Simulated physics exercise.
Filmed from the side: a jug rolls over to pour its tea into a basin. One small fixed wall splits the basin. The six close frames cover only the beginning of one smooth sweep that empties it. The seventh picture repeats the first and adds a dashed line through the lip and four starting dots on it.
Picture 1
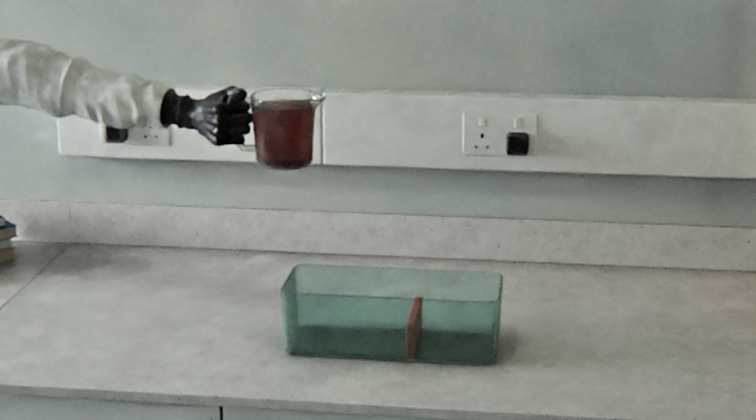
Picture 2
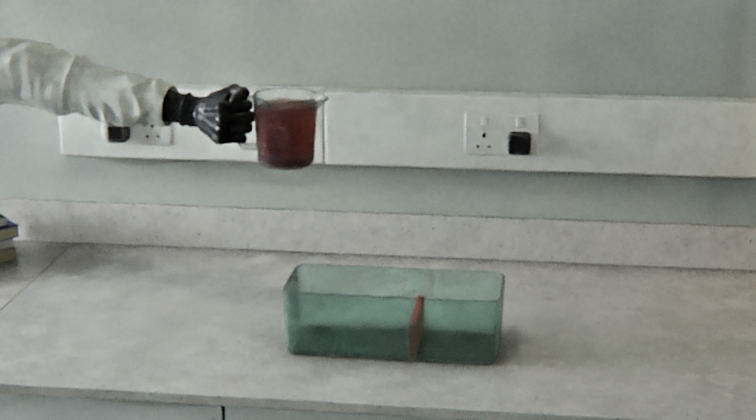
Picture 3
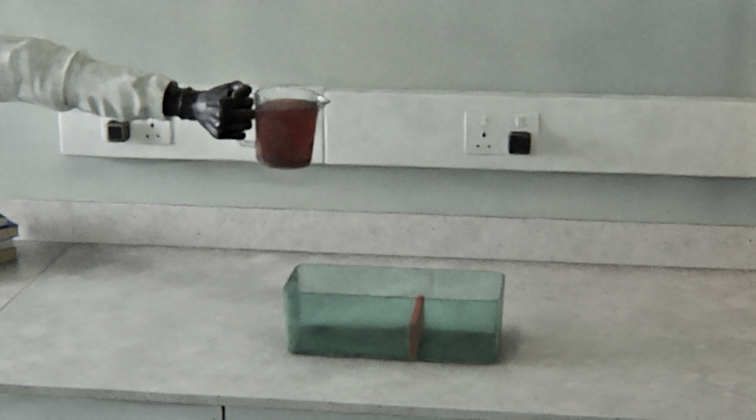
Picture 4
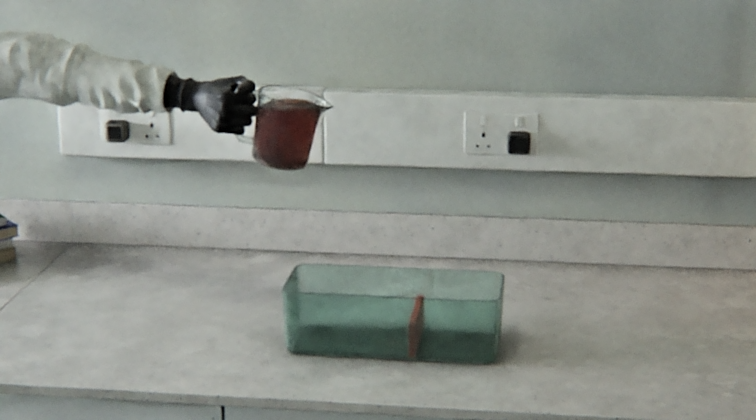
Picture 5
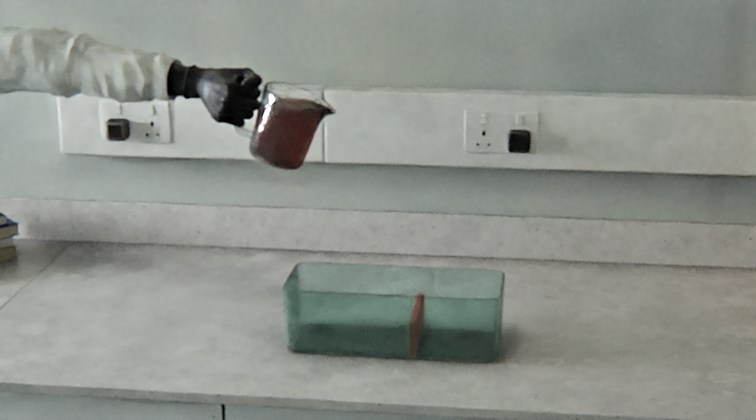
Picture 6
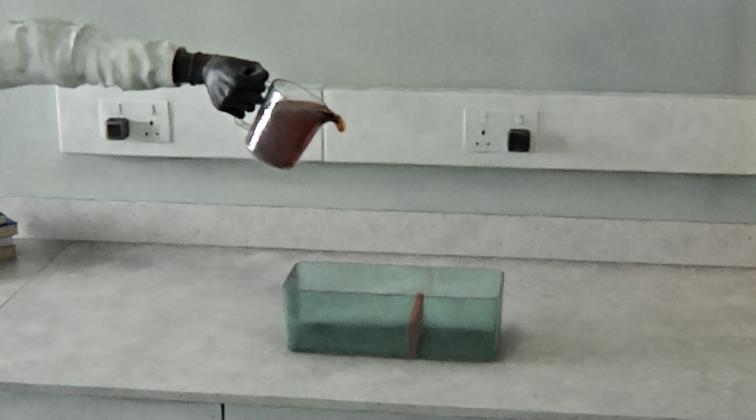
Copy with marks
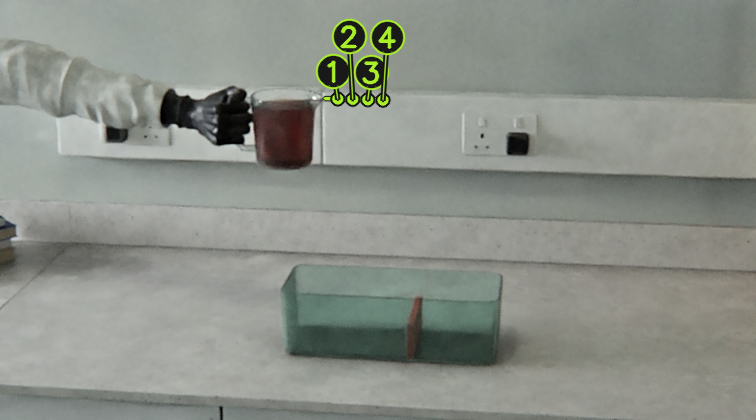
A glass jug of dark reddish-brown tea, gripped by a black-gloved hand, hangs upright above a worktop and a greenish basin divided by a low reddish wall. The hand then gradually tilts the jug to the right, and tea slips over its lip in a short curl.
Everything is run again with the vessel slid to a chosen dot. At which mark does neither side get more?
The answer is place 2.
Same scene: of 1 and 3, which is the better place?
3 it is.
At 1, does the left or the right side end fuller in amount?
More ends on the left.
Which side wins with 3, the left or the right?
The right side.
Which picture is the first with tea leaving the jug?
In picture 6.
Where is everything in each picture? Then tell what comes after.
In the first picture, upright, lip at (325, 98); basin from (284, 352) to (496, 363); top of the wall at (415, 310); nothing has left yet.
In the second picture, upright, lip at (327, 99); nothing has left yet.
In the third picture, tipped about 5°, lip at (329, 101); nothing has left yet.
In the fourth picture, tipped about 11°, lip at (332, 106); nothing has left yet.
In the fifth picture, tipped about 20°, lip at (335, 112); nothing has left yet.
In the sixth picture, tipped about 29°, lip at (337, 120); tea is over the lip, down to (341, 130).
In lime, 1 at (337, 98); 2 at (352, 99); 3 at (367, 99); 4 at (383, 100).
Choosing 1, about 87 % ends left of the wall and 3 % right of it; 10 % is lost outside.
Choosing 2, about 57 % ends left of the wall and 39 % right of it; 4 % is lost outside.
Choosing 3, about 23 % ends left of the wall and 74 % right of it; 3 % is lost outside.
Choosing 4, about 7 % ends left of the wall and 91 % right of it; 3 % is lost outside.
